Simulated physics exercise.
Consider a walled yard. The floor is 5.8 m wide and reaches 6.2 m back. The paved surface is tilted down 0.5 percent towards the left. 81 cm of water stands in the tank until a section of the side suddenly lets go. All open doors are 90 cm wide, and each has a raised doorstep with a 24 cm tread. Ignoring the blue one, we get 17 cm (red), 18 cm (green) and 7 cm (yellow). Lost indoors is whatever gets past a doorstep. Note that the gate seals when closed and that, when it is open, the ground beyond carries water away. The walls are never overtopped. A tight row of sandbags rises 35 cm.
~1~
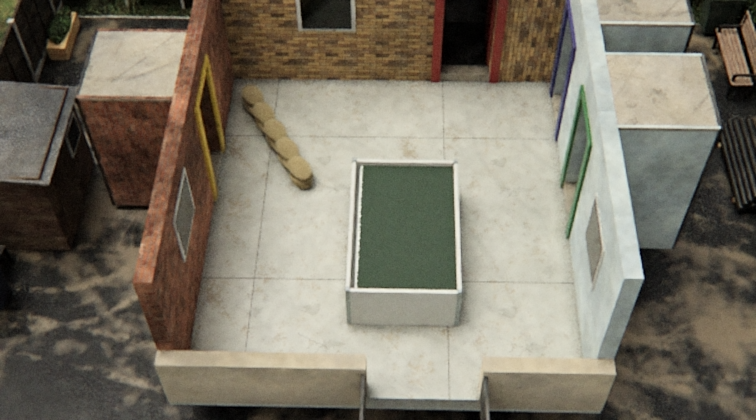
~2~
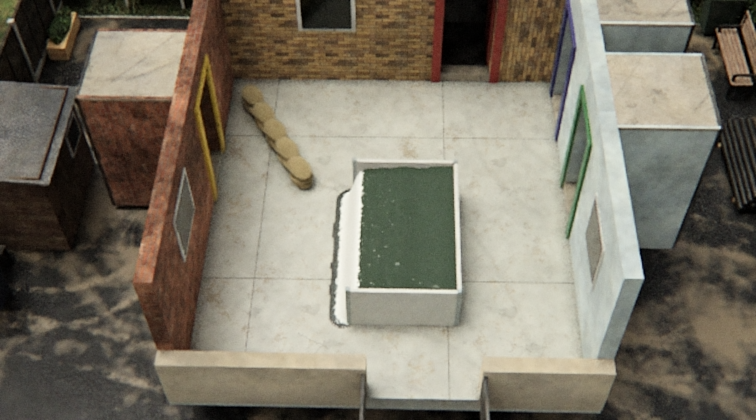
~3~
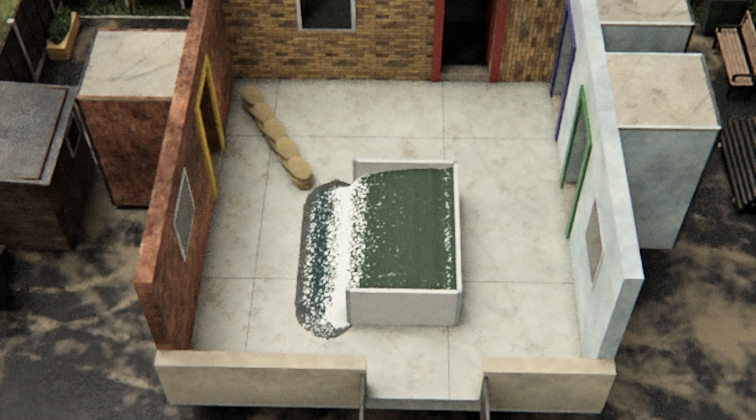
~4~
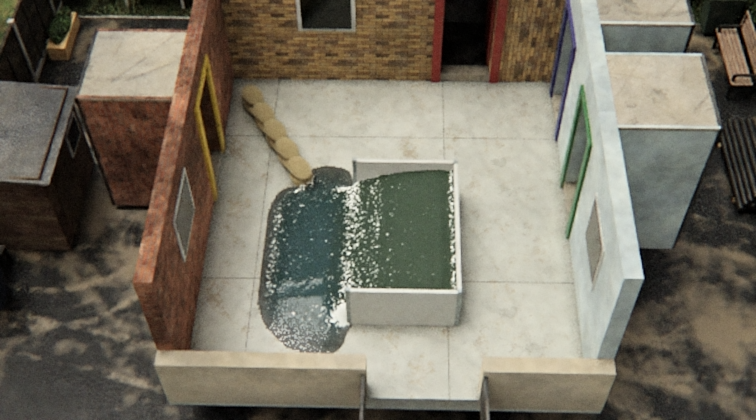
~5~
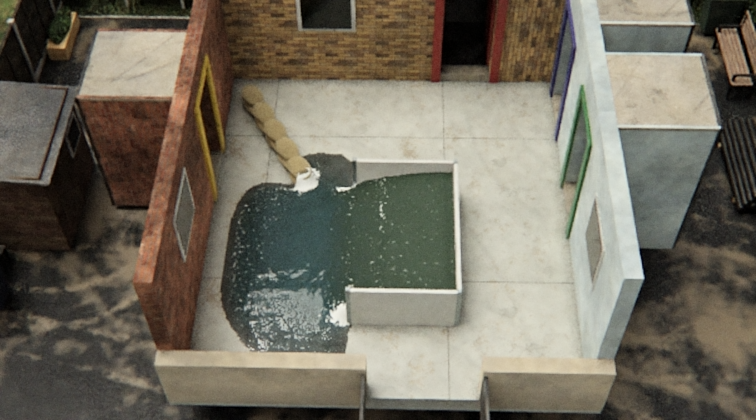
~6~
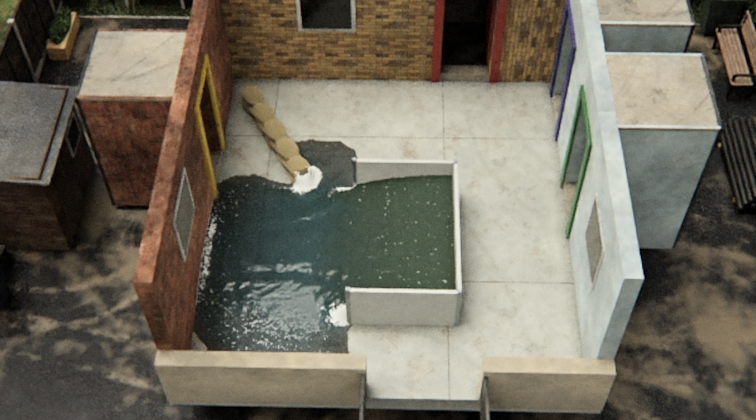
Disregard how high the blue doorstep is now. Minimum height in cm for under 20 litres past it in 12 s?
Approx. 8 cm.
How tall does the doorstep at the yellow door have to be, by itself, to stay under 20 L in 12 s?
At the yellow door it takes roughly 26 centimetres.
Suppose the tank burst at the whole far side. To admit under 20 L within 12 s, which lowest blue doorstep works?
You'd want it roughly 23 centimetres tall.
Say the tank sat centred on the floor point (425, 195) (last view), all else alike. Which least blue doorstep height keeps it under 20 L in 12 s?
Minimum: Approx. 9.5 cm.
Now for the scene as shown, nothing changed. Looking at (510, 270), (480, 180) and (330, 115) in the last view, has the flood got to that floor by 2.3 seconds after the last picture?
So the three spots come out spared, spared, swamped, in that order.
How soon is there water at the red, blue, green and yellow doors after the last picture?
Red 3.6 seconds, blue 5.0 seconds, green 4.0 seconds, yellow 0.1 seconds.
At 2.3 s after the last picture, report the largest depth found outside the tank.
It gets to close to 45 centimetres there.
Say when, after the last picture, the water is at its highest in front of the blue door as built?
I'd say near 6.5 seconds.
Then, 0.7 s after the last picture water covers 35 % of the floor, deepest (56 cm) near (210, 230); it has not reached the blue door.
Then, 2.3 s after the last picture water covers 45 % of the floor, deepest (45 cm) near (235, 81); it has not reached the blue door.
Then, 11.3 s after the last picture water covers 95 % of the floor, deepest (14 cm) near (230, 110); 6 cm at the blue door, 12 litres in over its 9 cm doorstep.
At the blue door as built, the water peaked near 12 cm, 6.3 s after the last picture.
With a doorstep of 7 cm, 33 litres would have come in within the 12 s; with 10 cm, 6 litres. So under 20 litres takes about 8 cm.
